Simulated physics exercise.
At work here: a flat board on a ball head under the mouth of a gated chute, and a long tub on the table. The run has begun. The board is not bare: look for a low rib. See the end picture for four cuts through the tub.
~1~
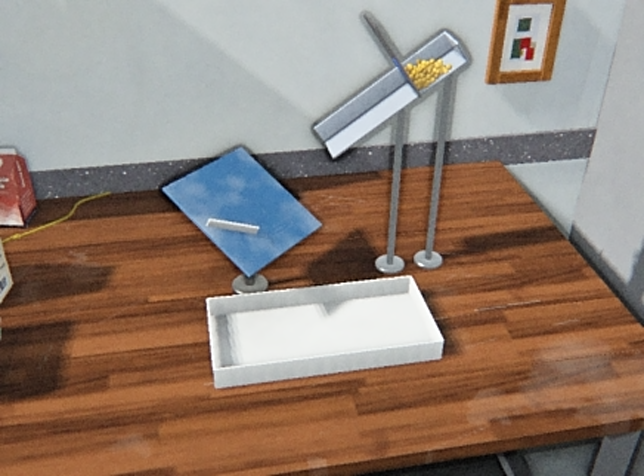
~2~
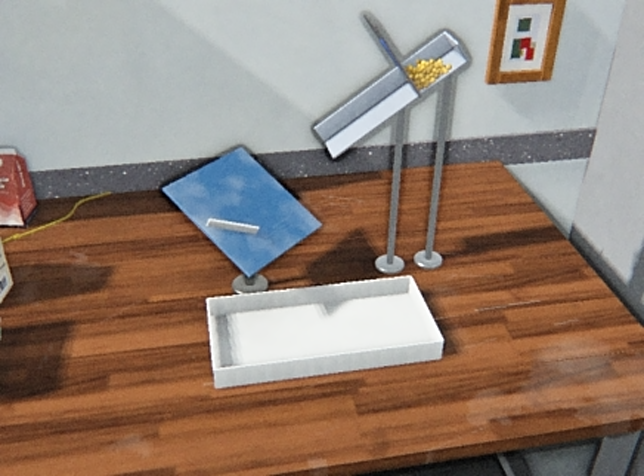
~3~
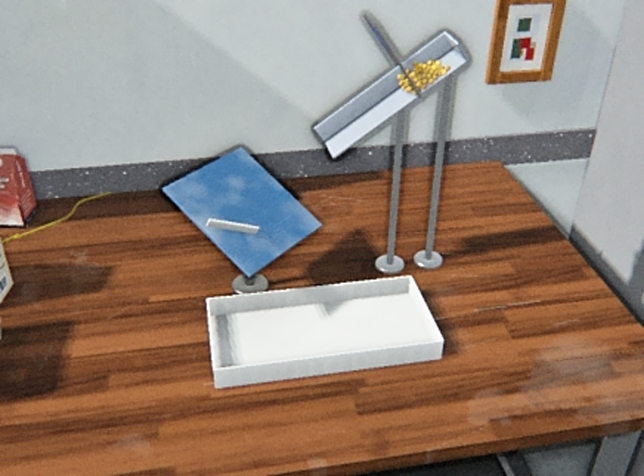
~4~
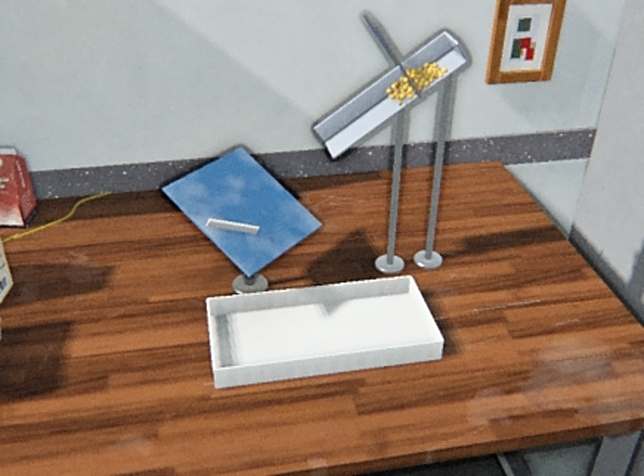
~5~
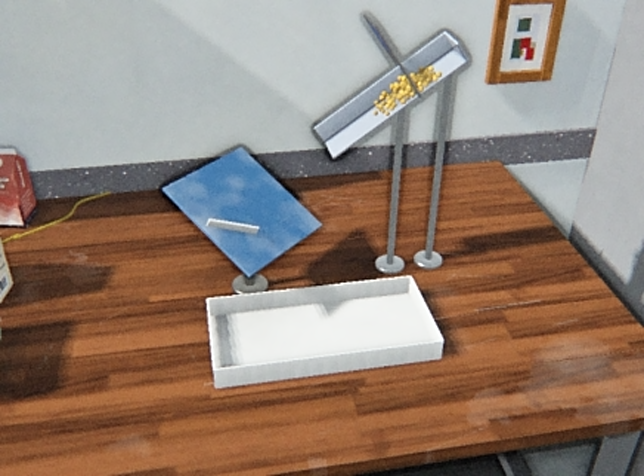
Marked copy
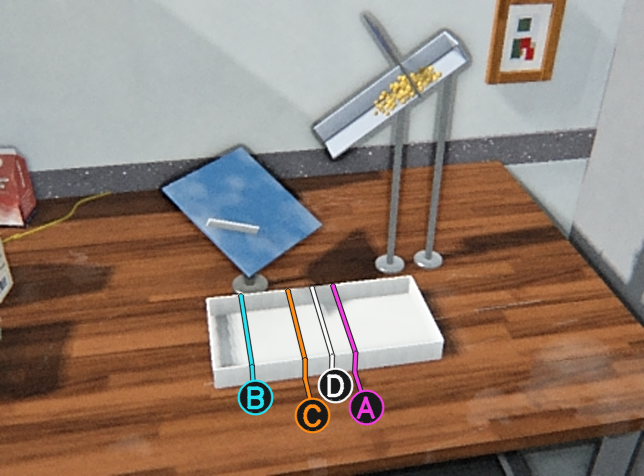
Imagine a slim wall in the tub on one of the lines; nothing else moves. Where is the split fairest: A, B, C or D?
Take D.
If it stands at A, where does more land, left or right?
Left.
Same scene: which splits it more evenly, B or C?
C it is.
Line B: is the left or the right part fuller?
The right side.
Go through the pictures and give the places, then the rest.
The first picture shows load behind the gate at (423, 74), puffed corn balls; lip of the chute at (330, 151), sloping gently.
The second picture shows middle of the board at (246, 207), tilted gently; middle of its low edge at (288, 249); of its high edge at (204, 167).
The third picture shows front corners of the tub at (214, 370) and (443, 341), empty; front of the load at (404, 88).
The fourth picture shows middle of the load at (412, 82); its front at (391, 96), about a quarter of the way to the lip; rib from (209, 219) to (259, 228).
The fifth picture shows middle of the load at (405, 84); its front at (376, 113), about half of the way to the lip.
On the marked copy, line A crosses the front rim at (355, 352); line B crosses the front rim at (251, 365); line C crosses the front rim at (304, 358); line D crosses the front rim at (331, 355).
With A, of what is caught, most on the left of the divider, a small part on the right.
With B, of what is caught, none on the left of the divider, all on the right.
With C, of what is caught, about a quarter on the left of the divider, most on the right.
With D, of what is caught, about two thirds on the left of the divider, about a third on the right.
